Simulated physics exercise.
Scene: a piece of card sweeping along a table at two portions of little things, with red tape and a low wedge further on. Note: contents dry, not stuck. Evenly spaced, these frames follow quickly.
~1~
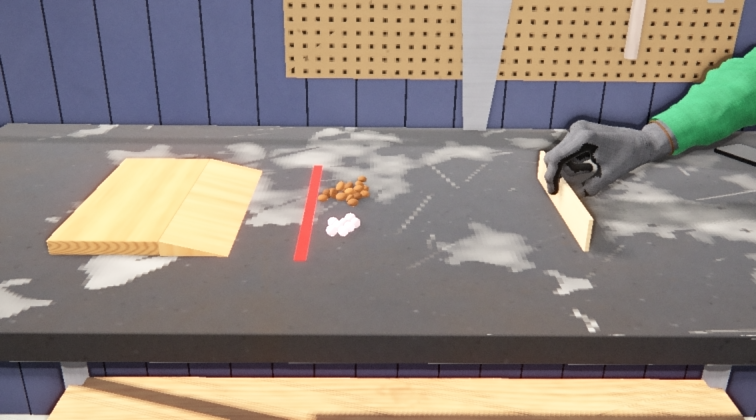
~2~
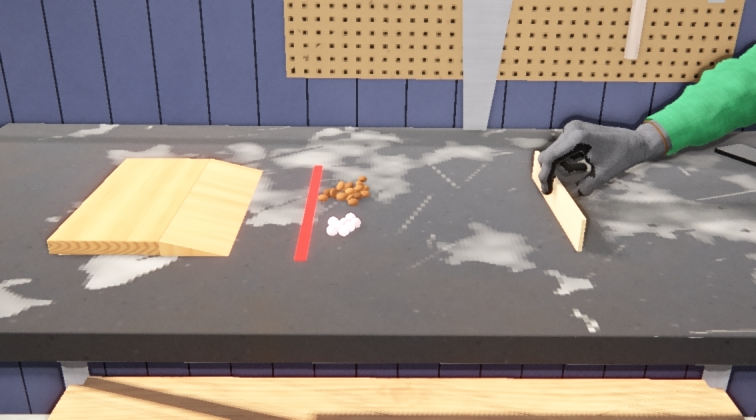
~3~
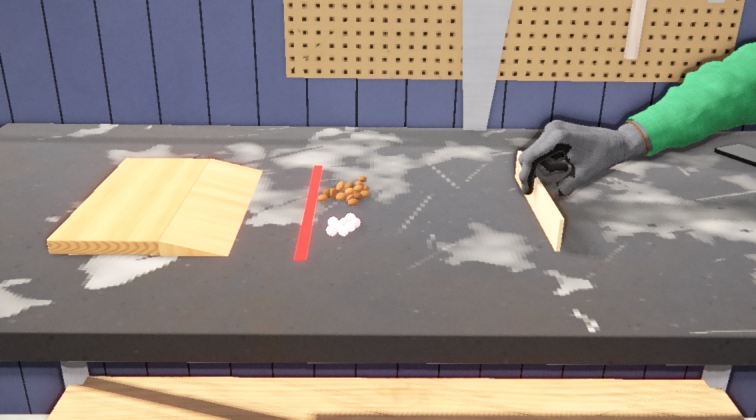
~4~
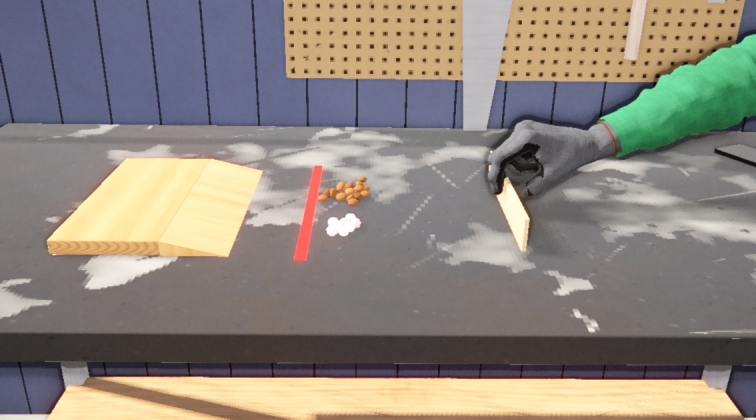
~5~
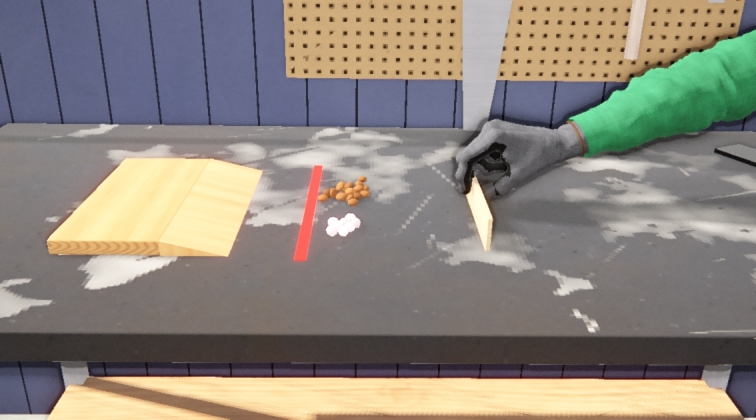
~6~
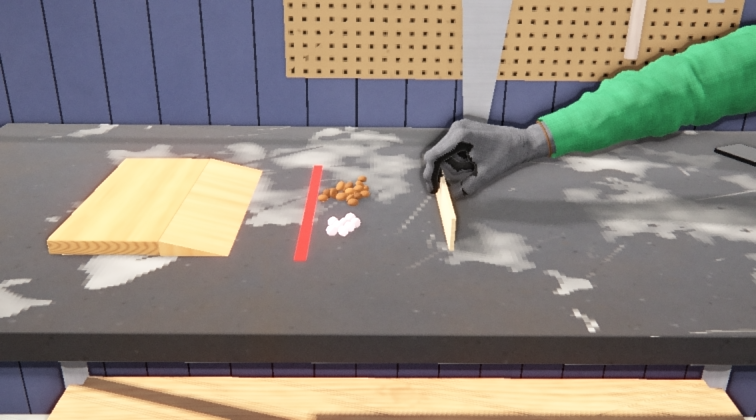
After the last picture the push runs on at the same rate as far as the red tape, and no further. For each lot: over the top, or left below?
The front lot gets at least some up and the back lot comes up short.
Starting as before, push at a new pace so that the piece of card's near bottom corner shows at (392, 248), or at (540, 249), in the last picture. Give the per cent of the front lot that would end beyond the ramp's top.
About 100 % the first time, about 0 % the second.
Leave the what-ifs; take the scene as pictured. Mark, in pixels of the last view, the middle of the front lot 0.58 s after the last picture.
Centre at that time, last view: Approx. (155, 200).
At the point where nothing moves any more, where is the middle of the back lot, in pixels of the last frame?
Looks to me like it ends up close to (259, 191).
Then, 0.14 s later than the last frame, piece of card still moving, near (366, 179); front lot every one short of the ramp; back lot every one short of the ramp.
Then, 0.30 s later than the last frame, piece of card stopped at the red tape; front lot about a tenth on the ramp, the larger part short of the ramp; back lot every one short of the ramp.
Then, 0.58 s later than the last frame, piece of card stopped at the red tape; front lot the larger part past the top, roughly a quarter on the ramp; back lot roughly a quarter on the ramp, the larger part short of the ramp.
When it is over, piece of card stopped at the red tape; front lot every one past the top; back lot not one past the top, about a tenth on the ramp, the larger part short of the ramp.
